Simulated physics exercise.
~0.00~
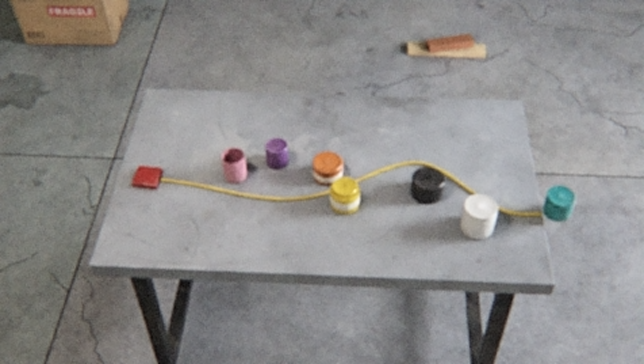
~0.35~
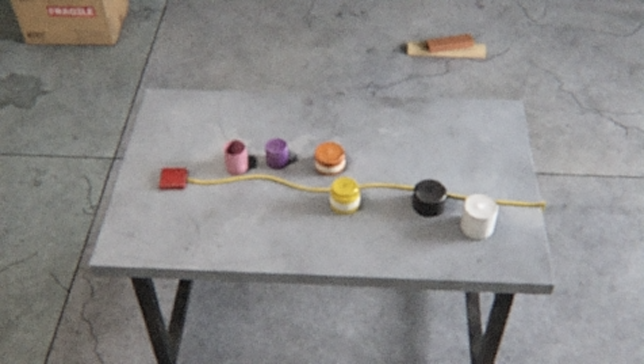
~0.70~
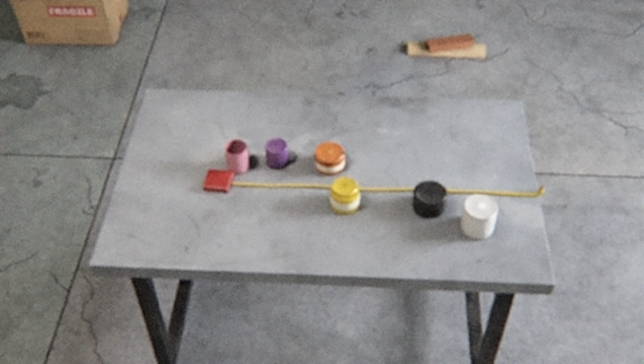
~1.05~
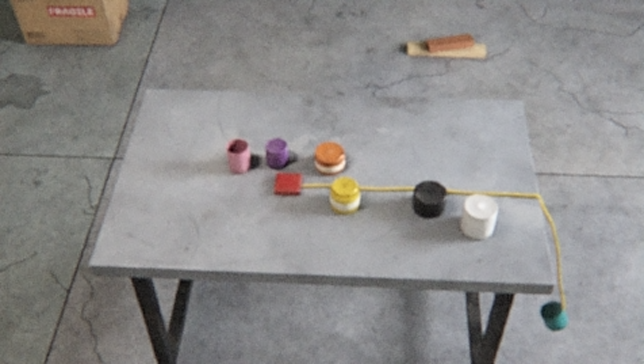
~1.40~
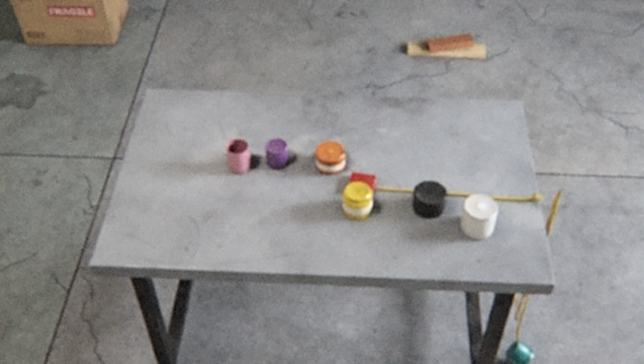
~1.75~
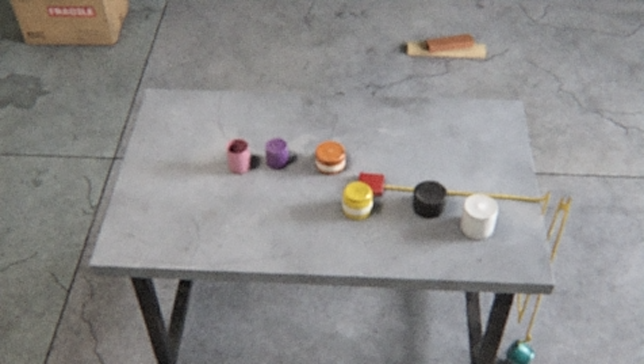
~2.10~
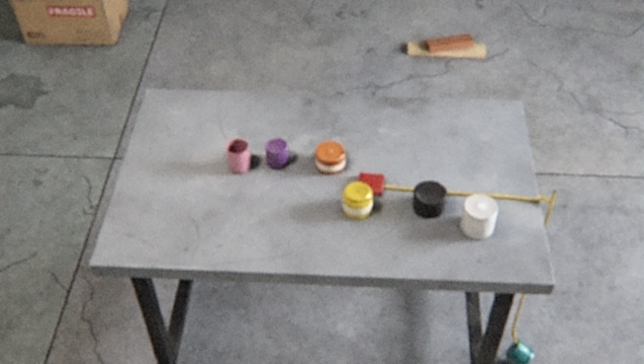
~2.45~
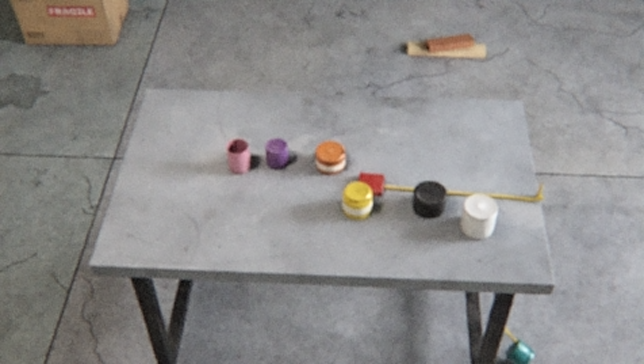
A teal pot tied by a yellow cord to a small red block drops off the right edge of a grey workbench, seen from above at an angle on a concrete floor. Pink, purple, orange, yellow, black and white containers stand across the top, with a cardboard box behind at left. The cord pulls straight, nudging the orange and black containers slightly, and drags the red block rightward. The block passes the pink and purple ones and shifts the yellow jar a little. It stops just beside that jar, while the teal pot rests below the bench.
